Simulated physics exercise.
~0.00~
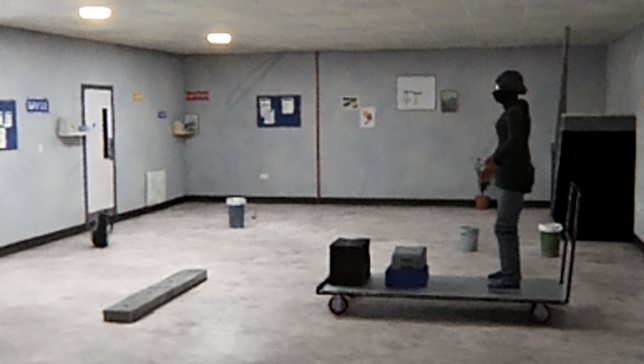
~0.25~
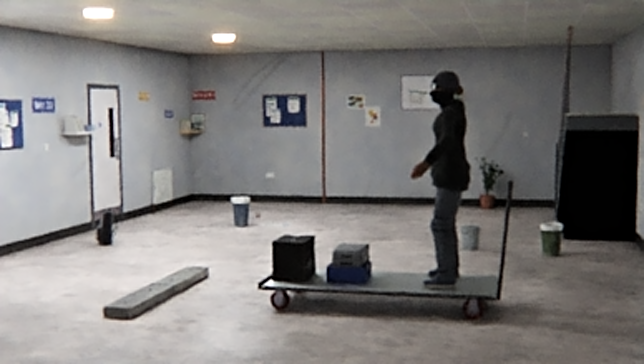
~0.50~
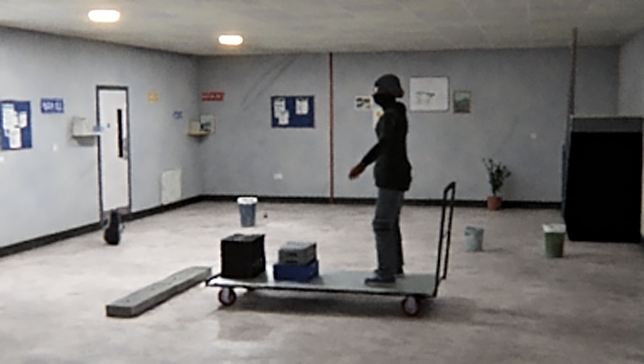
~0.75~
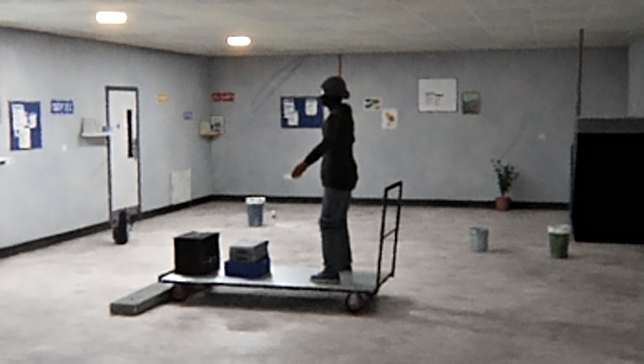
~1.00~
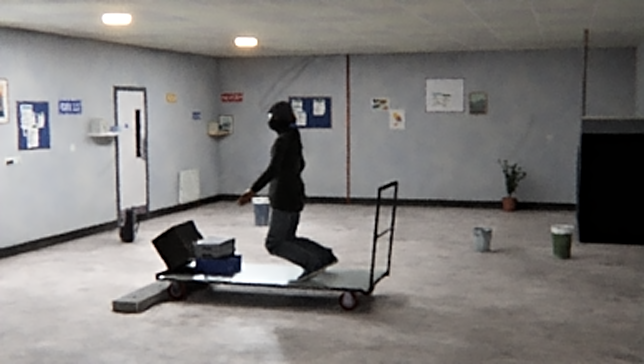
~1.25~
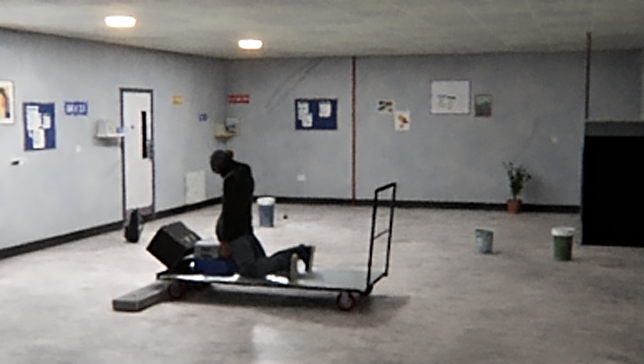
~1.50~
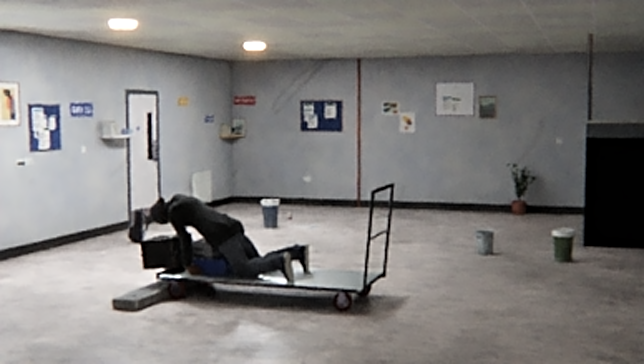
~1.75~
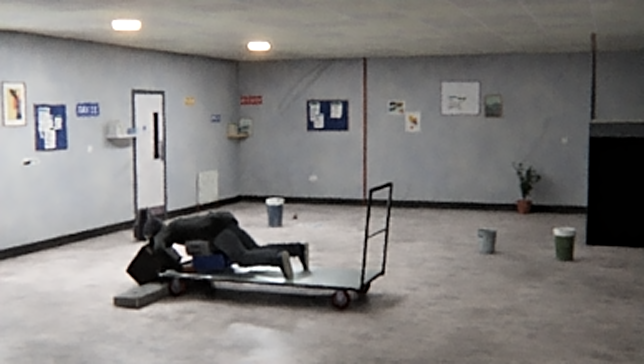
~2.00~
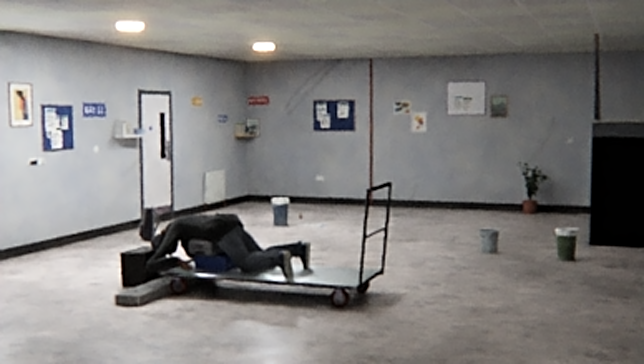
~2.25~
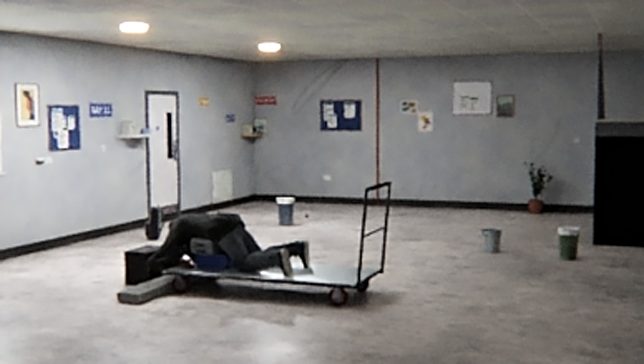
In a grey-walled room with noticeboards, a white door and buckets by the back wall, seen from the side by a slowly drifting camera, a flat trolley rolls left towards a low beam. A darkly dressed, helmeted rider stands near its upright handle, behind a black box at the front and a grey case on a blue one. The trolley meets the beam and stops dead, and the black box tips forward. The rider drops to the knees and pitches over the cases. The box tumbles over the front and lands upside down beyond the beam. The rider ends slumped face down across the cases, which remain aboard.
